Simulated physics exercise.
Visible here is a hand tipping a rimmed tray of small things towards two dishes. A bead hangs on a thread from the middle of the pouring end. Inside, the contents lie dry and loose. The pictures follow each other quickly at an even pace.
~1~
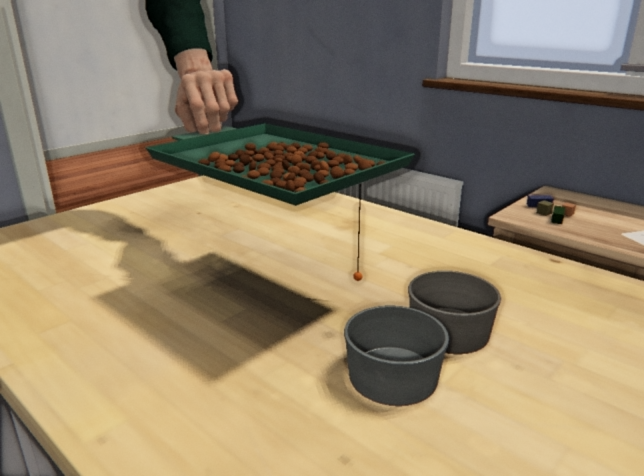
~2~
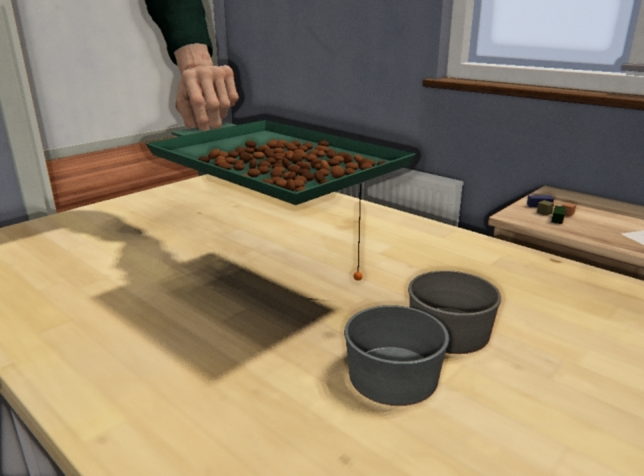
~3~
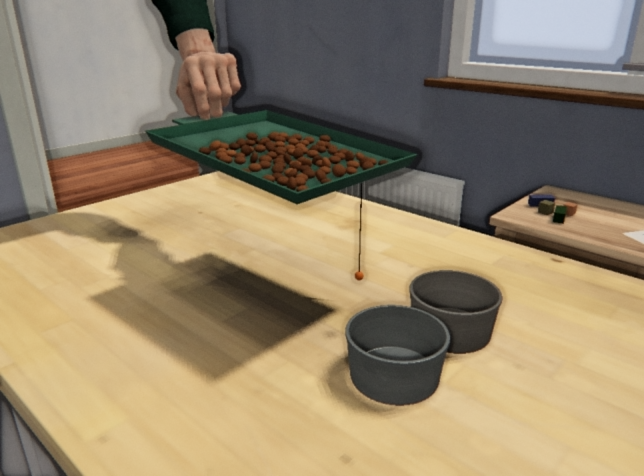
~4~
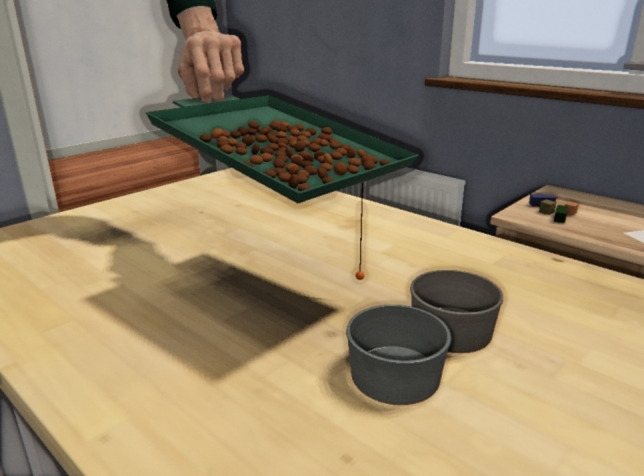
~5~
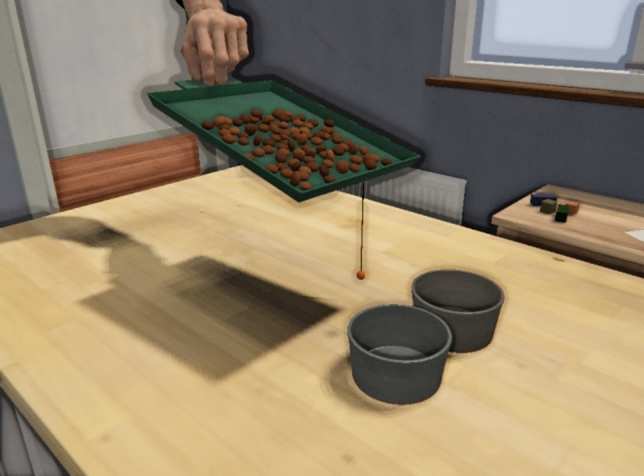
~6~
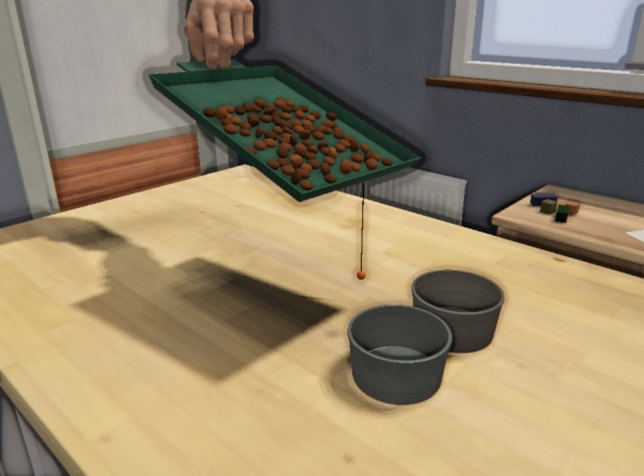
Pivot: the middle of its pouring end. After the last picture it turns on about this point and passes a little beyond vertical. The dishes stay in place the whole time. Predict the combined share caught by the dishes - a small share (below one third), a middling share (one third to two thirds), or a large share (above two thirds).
A middling share, one third to two thirds.
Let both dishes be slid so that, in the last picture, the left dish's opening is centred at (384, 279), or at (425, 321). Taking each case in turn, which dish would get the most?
Result 1: The left-hand one; result 2: The left-hand one.
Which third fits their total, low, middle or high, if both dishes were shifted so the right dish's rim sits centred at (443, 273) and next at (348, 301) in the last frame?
First: Over two thirds. Second: Under a third.
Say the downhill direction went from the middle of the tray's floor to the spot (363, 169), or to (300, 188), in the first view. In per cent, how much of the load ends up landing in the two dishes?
10 per cent, then 0 per cent.
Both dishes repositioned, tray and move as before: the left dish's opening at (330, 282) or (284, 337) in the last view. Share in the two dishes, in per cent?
Roughly 0% the first time and 20% the second time.
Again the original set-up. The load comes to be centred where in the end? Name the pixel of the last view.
About pixel (397, 343).
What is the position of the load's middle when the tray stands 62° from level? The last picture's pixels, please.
Centre estimate: (362, 164).
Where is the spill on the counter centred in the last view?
Middle in the last view: Roughly (363, 316).
Soon after the last picture, tray tipped steeply; nearly all on the tray; a small part in the air.
A little later, tray tipped right over; a small part on the tray; about a quarter in the left dish; a small part in the right dish; about a quarter outside both; about a quarter in the air.
Later still, tray tipped past a quarter turn; about a third in the left dish; about a quarter in the right dish; about half outside both.
At rest, tray tipped past a quarter turn; about a third in the left dish; about a quarter in the right dish; about half outside both.
